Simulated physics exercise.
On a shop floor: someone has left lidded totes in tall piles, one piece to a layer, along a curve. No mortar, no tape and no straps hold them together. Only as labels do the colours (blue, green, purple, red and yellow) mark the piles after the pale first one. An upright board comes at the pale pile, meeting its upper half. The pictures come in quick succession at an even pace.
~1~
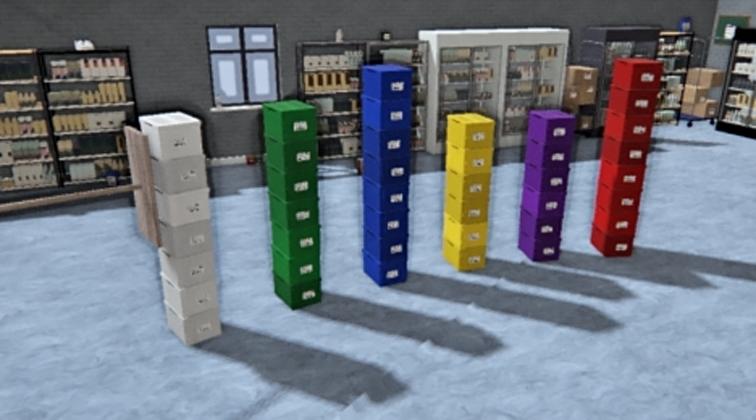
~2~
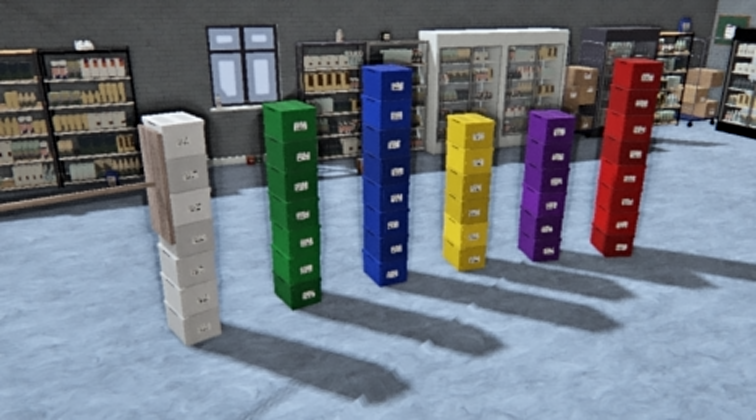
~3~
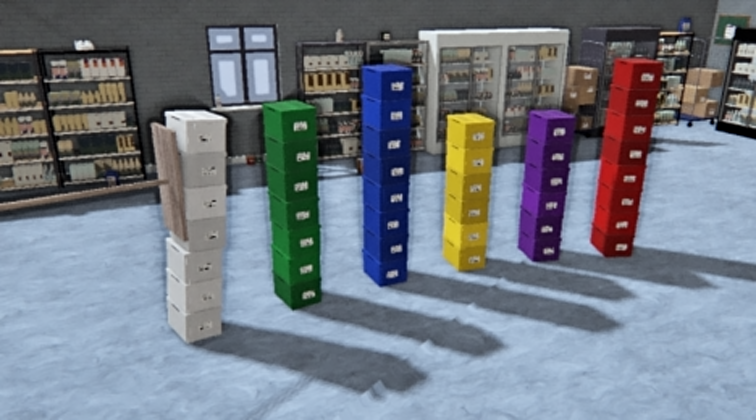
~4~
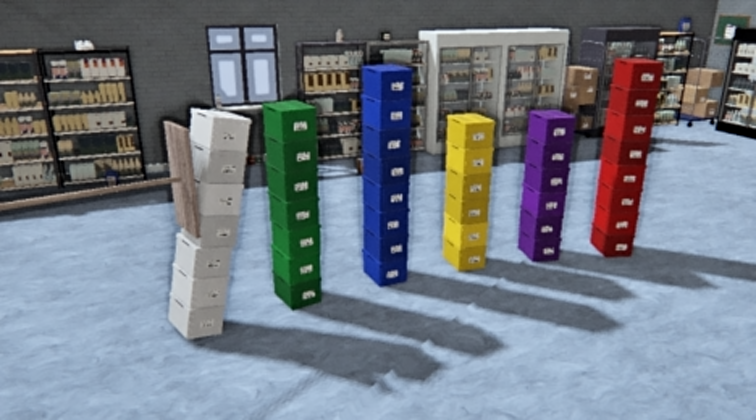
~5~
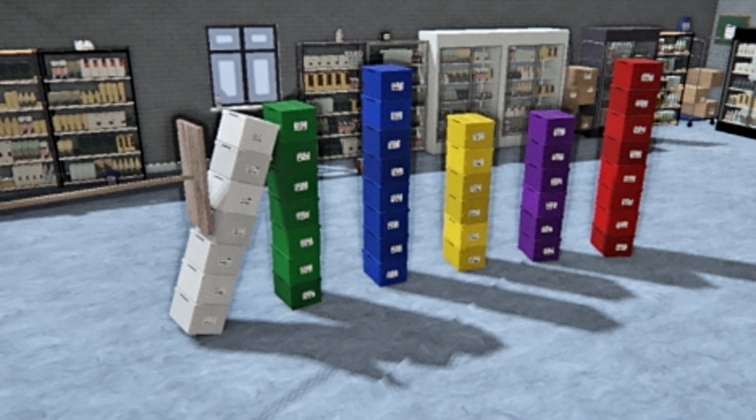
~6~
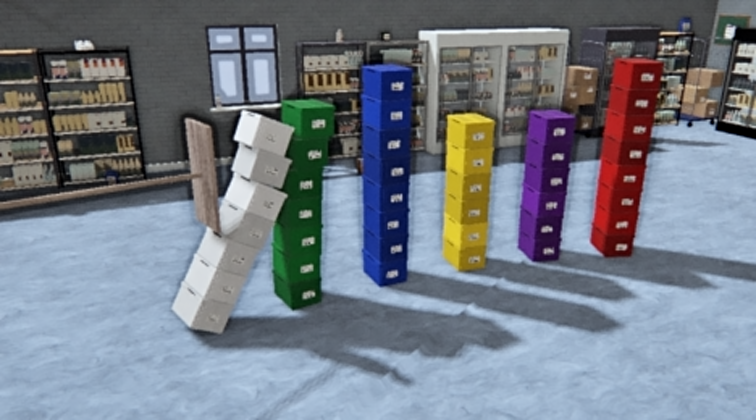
An upright wooden board pushes rightward into the upper half of a white stack of lidded boxes at the left of a shop floor, seen from slightly above by a still camera. Green, blue, yellow, purple and red stacks curve away to the right before stocked shelves. The white stack leans further right until its upper boxes shift apart against the green stack, which is nudged slightly near its top.
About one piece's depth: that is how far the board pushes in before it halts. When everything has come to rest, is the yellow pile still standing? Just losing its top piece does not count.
No.
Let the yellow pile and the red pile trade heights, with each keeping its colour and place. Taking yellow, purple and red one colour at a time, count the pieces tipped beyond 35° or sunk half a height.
Yellow 8, purple 6, red 6.
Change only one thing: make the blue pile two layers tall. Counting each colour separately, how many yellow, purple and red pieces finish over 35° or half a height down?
When it all settles, yellow has 6 down, purple has 6, and red has 8.
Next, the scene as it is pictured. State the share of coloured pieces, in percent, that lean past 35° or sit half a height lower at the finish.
It comes out at around 95 per cent.
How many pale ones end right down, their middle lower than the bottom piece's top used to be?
Altogether it is 6.
Soon, 7 of the pale pile down; none of the 6 yellow totes down (7 of 35 in all colours); top yellow tote unmoved; top green tote tipped clearly, half its height lower.
A while on, 7 of the pale pile down; 5 of the 6 yellow totes down (20 of 35 in all colours); top yellow tote tipped a little, half its height lower; top green tote on its side.
Towards the end, 7 of the pale pile down; 5 of the 6 yellow totes down (33 of 35 in all colours); top yellow tote on its side; top green tote on its side.
Finally, 7 of the pale pile down; 5 of the 6 yellow totes down (33 of 35 in all colours); top yellow tote on its side; top green tote on its side. Seen by the last camera, middles, top yellow tote near (542, 208), top green tote near (434, 210).
